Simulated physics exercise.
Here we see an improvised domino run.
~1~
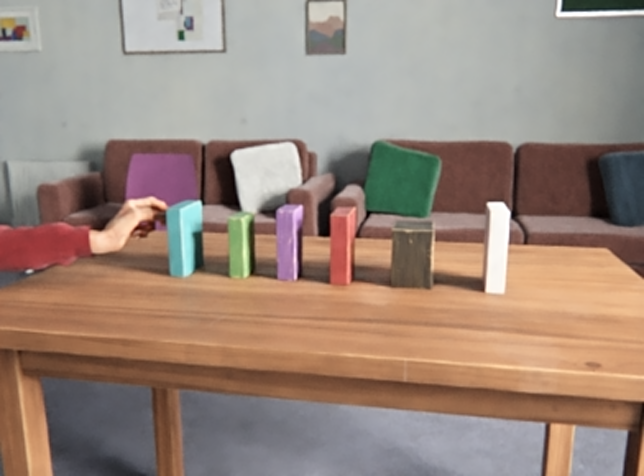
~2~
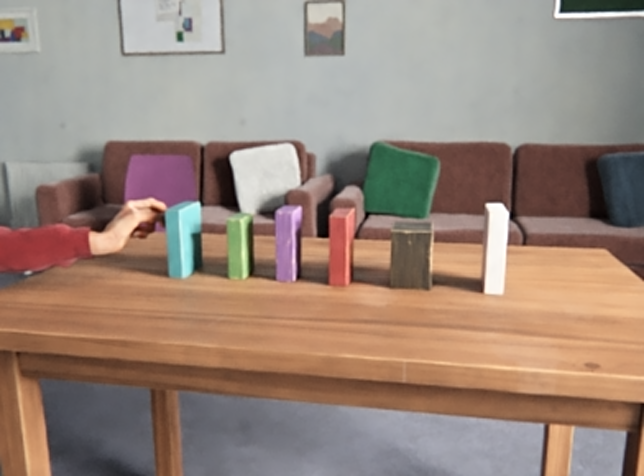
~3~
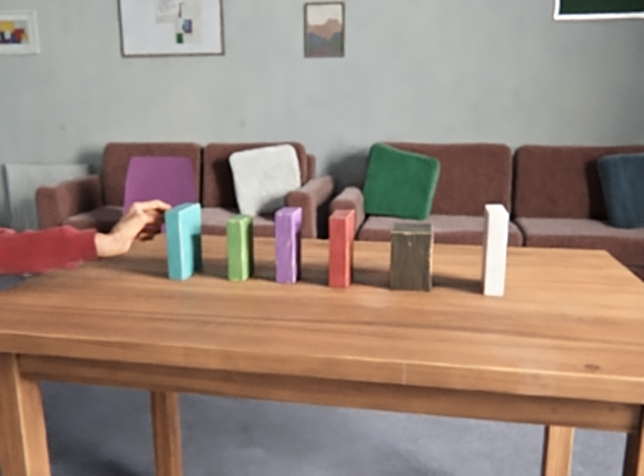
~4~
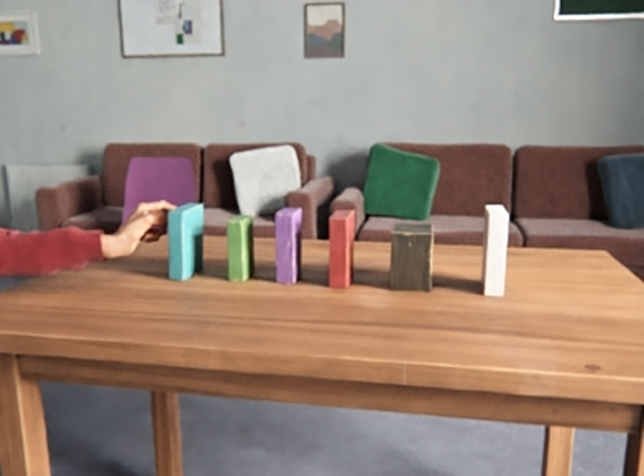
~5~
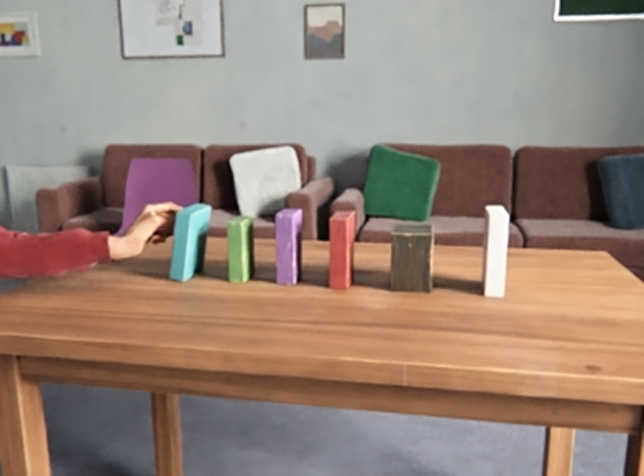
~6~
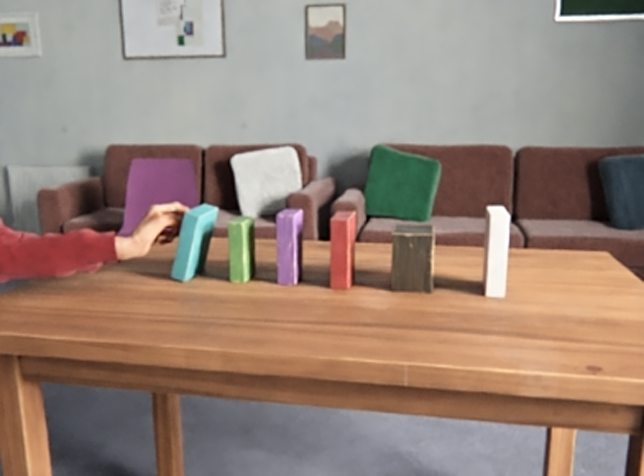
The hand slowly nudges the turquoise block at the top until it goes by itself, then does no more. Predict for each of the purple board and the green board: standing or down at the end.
Purple board: Down; green board: Down.
Then, 0.20 s after the last picture, turquoise block 44° over; green board tipped 6° from how it was near (245, 248).
Then, 0.40 s after the last picture, turquoise block 68° over; green board tipped 46° from how it was near (267, 253); purple board tipped 17° from how it was near (300, 246).
Then, 0.50 s after the last picture, turquoise block 72° over; green board tipped 57° from how it was near (272, 257); purple board tipped 34° from how it was near (311, 248); red board tipped 4° from how it was.
Then, 0.70 s after the last picture, turquoise block 74° over; green board tipped 66° from how it was near (275, 261); purple board tipped 59° from how it was near (325, 257); red board tipped 39° from how it was.
At rest, tipped over on the table, green board, purple board and red board; left askew, black block. Seen from the same camera at the end, purple board near (326, 257), green board near (276, 261).
